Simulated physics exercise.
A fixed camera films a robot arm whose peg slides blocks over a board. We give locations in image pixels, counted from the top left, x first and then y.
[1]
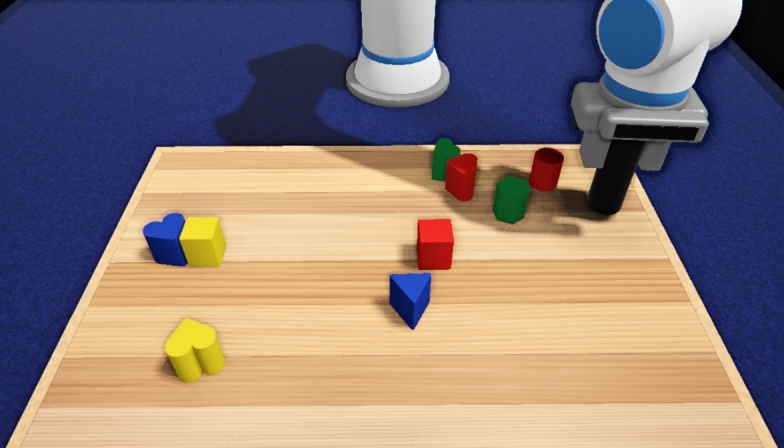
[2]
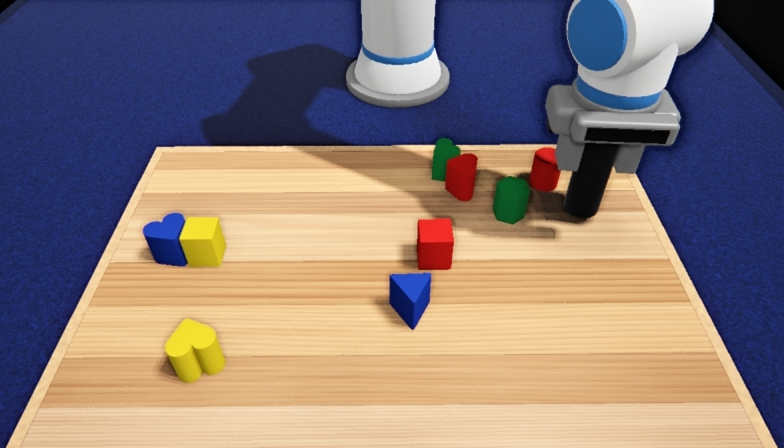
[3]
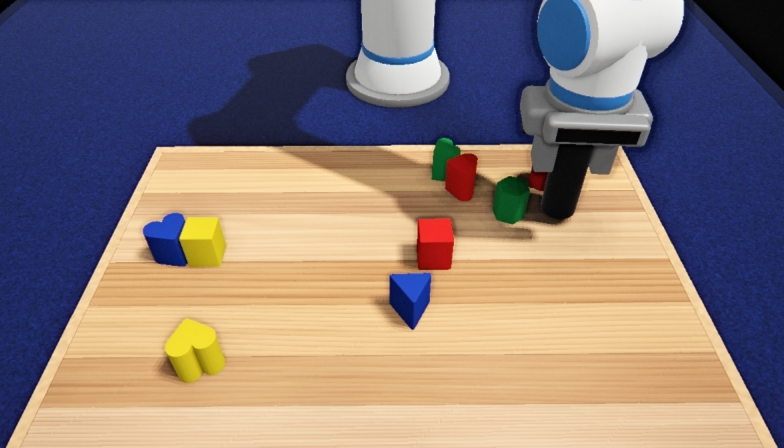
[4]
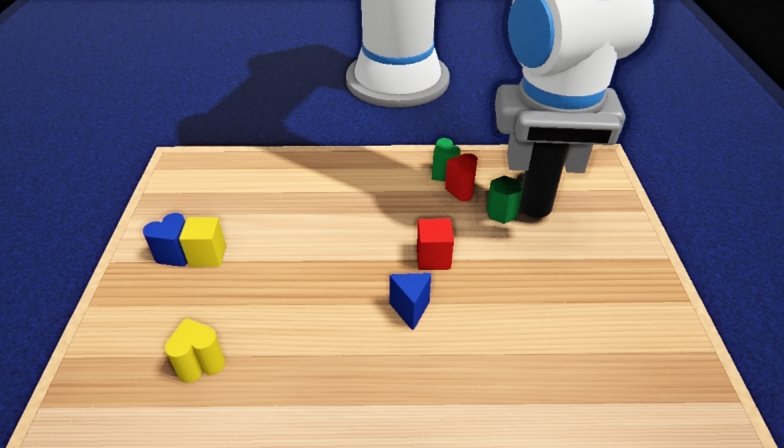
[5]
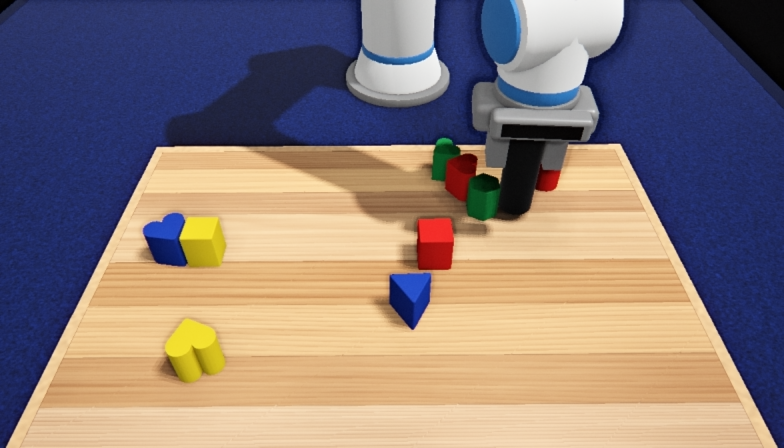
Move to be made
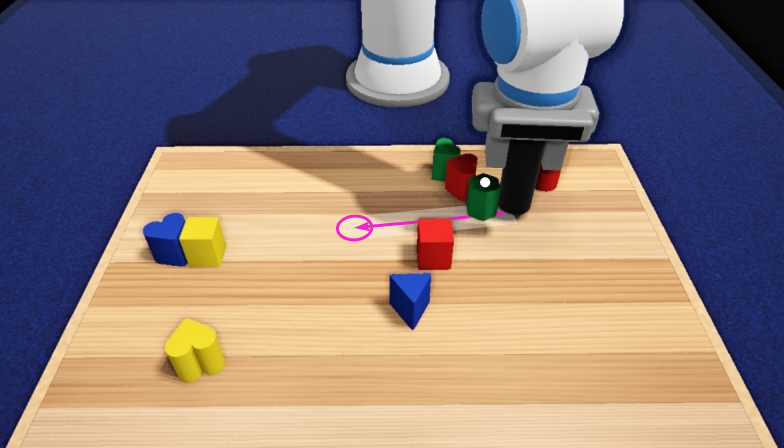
Robot arm sliding its black peg leftward across a wooden board, passing a red cylinder and pushing a green hexagonal block left.
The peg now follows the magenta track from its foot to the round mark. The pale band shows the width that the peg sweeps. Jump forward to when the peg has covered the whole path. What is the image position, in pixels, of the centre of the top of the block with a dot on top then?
The centre of its top face lies at (399, 174).
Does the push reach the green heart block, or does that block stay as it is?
That block remains where it is.
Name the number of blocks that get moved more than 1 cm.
Blocks that move over 1 cm: One.
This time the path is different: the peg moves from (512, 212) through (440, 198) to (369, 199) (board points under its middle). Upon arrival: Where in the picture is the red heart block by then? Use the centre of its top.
The point I'd pick in the picture is (423, 151).
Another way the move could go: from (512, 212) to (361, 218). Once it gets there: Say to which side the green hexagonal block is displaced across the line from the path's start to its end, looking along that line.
It slides rightward.
Drawn move, from (512, 212) directly to (355, 228); the dot is on the green hexagonal block.
What follows on the original path. One third of the way, peg (461, 210); red heart block (462, 161), turned 15° clockwise; green hexagonal block (432, 181), turned 30° clockwise.
Two thirds of the way, peg (408, 215); red heart block (462, 161), turned 15° clockwise; green hexagonal block (400, 175), turned 70° clockwise.
At the end, peg (354, 220); red square block still; green heart block still; red heart block (462, 161), turned 15° clockwise; green hexagonal block (399, 174), turned 75° clockwise.
